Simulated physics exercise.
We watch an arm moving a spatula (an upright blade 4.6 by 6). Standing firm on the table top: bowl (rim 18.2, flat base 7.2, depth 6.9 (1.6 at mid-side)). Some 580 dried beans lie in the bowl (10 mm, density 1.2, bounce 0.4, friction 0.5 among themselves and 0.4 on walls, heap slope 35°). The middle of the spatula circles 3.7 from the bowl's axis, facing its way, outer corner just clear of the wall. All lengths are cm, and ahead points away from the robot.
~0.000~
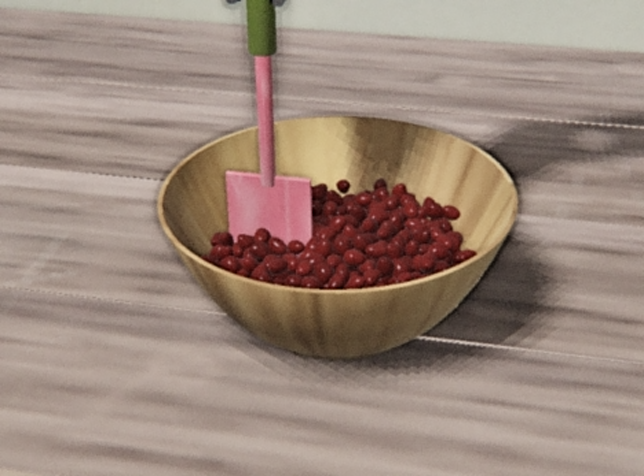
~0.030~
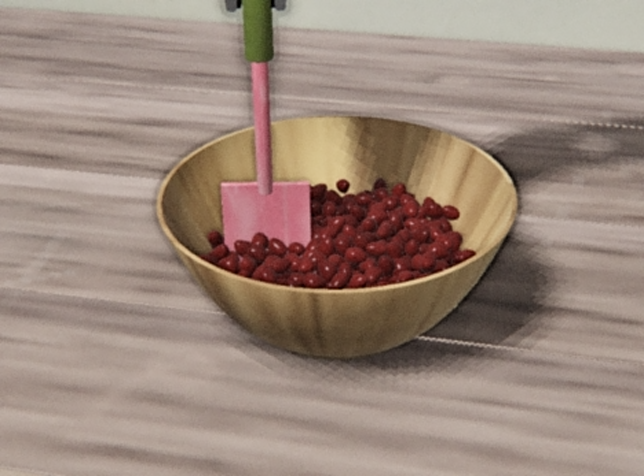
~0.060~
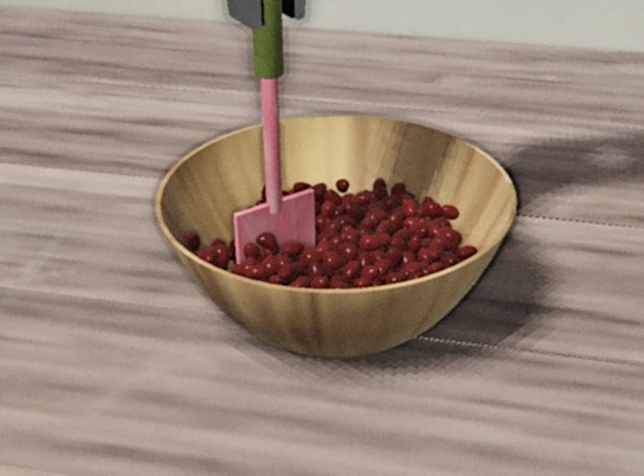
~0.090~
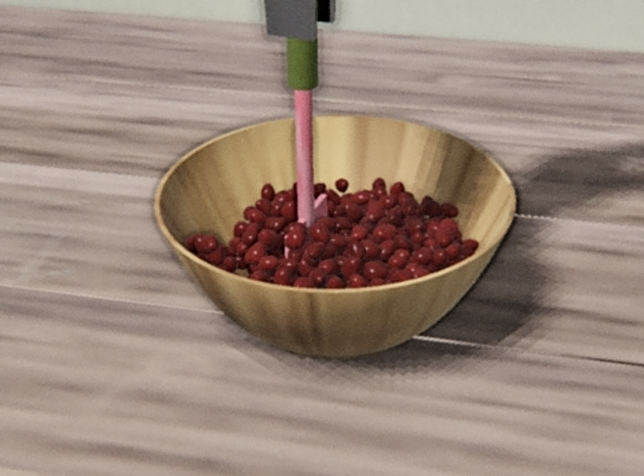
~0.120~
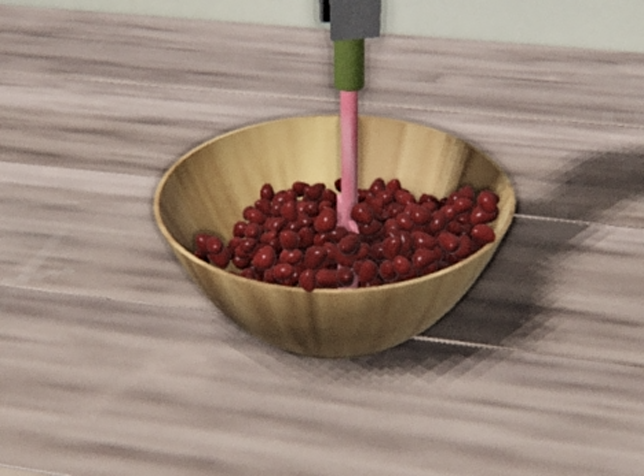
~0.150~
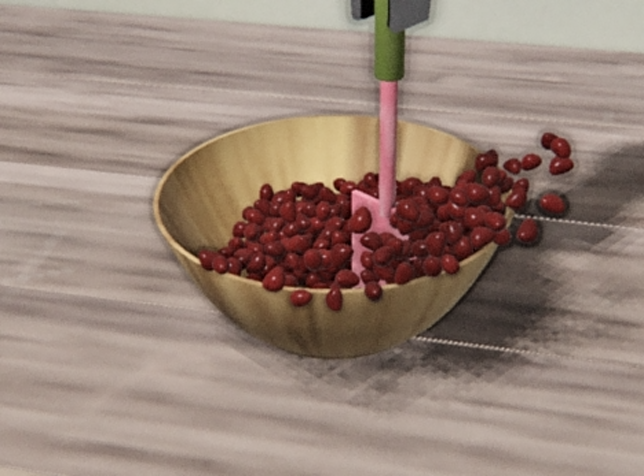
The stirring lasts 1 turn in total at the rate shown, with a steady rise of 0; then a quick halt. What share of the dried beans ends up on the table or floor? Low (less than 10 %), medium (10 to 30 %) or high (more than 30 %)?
On the table or floor the share is high, more than 30 %.
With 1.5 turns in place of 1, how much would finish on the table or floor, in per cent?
Then about 50 per cent.
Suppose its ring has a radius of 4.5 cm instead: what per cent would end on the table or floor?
Then about 35 per cent.
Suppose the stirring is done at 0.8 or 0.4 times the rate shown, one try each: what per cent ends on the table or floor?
Some 25 and 5 per cent.
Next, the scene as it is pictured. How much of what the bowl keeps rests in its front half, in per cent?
Roughly 65 per cent.
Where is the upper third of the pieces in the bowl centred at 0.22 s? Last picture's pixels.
Around (423, 161).
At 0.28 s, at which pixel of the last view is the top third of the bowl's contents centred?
Near (287, 147).
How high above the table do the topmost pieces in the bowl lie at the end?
About 6.0 cm.
After 0.22 s, 225° round, highest piece 14 above the table; 495 in the bowl, 84 in flight or on the tool.
After 0.28 s, 299° round, highest piece 13 above the table; 435 in the bowl, 30 on the table or floor, 114 in flight or on the tool.
After 0.51 s, 0° round, highest piece 7 above the table; 355 in the bowl, 218 on the table or floor, 6 in flight or on the tool.
After 1.21 s, 0° round, highest piece 6 above the table; 355 in the bowl, 224 on the table or floor.
At rest, 355 in the bowl, 224 on the table or floor. That is 39 % on the table or floor.
